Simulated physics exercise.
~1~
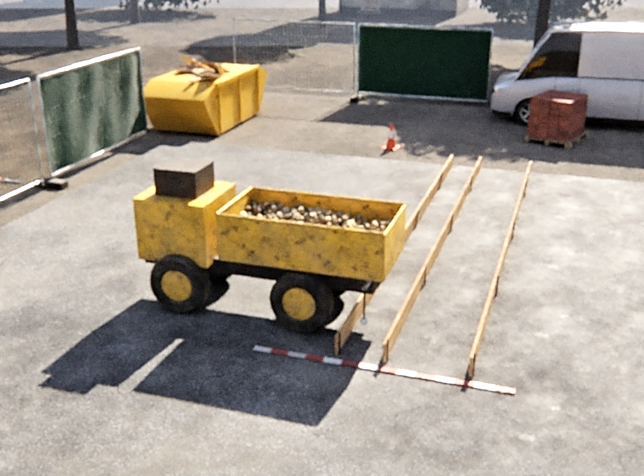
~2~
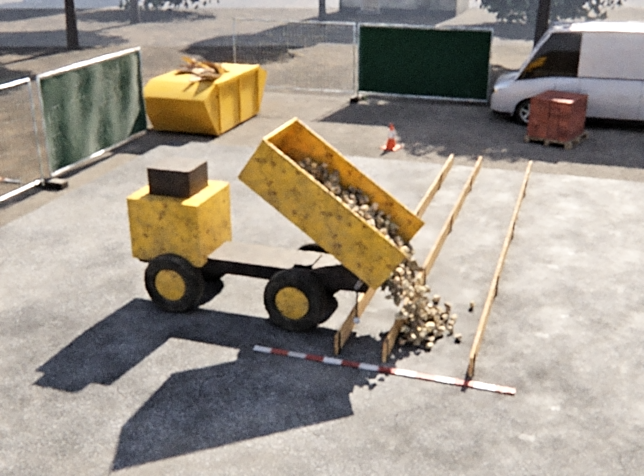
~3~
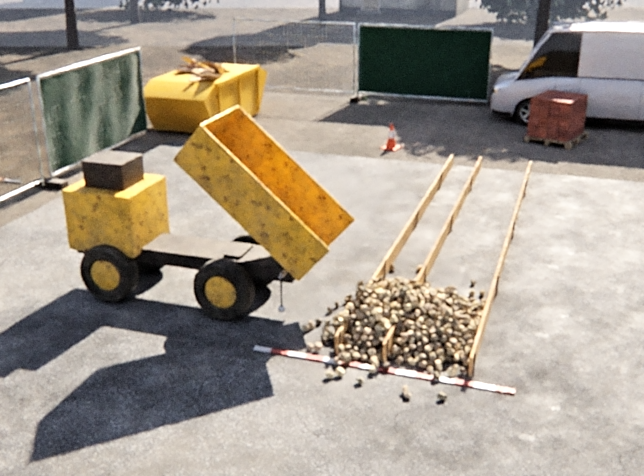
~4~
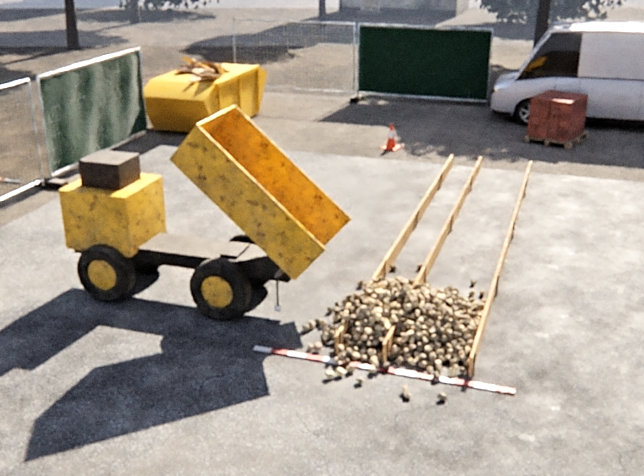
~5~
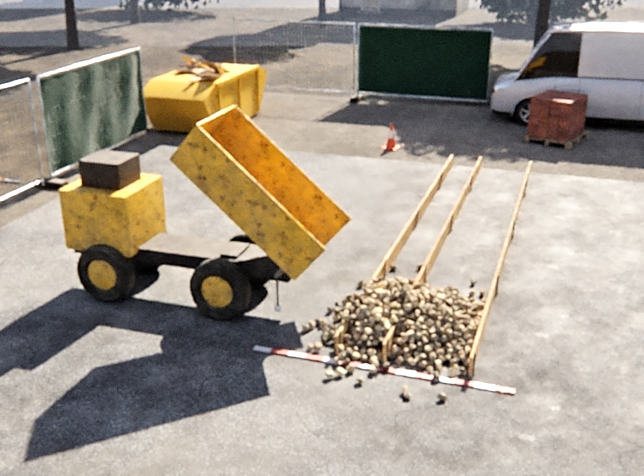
On a paved yard, a yellow truck tips stones across wooden planks and pulls left.
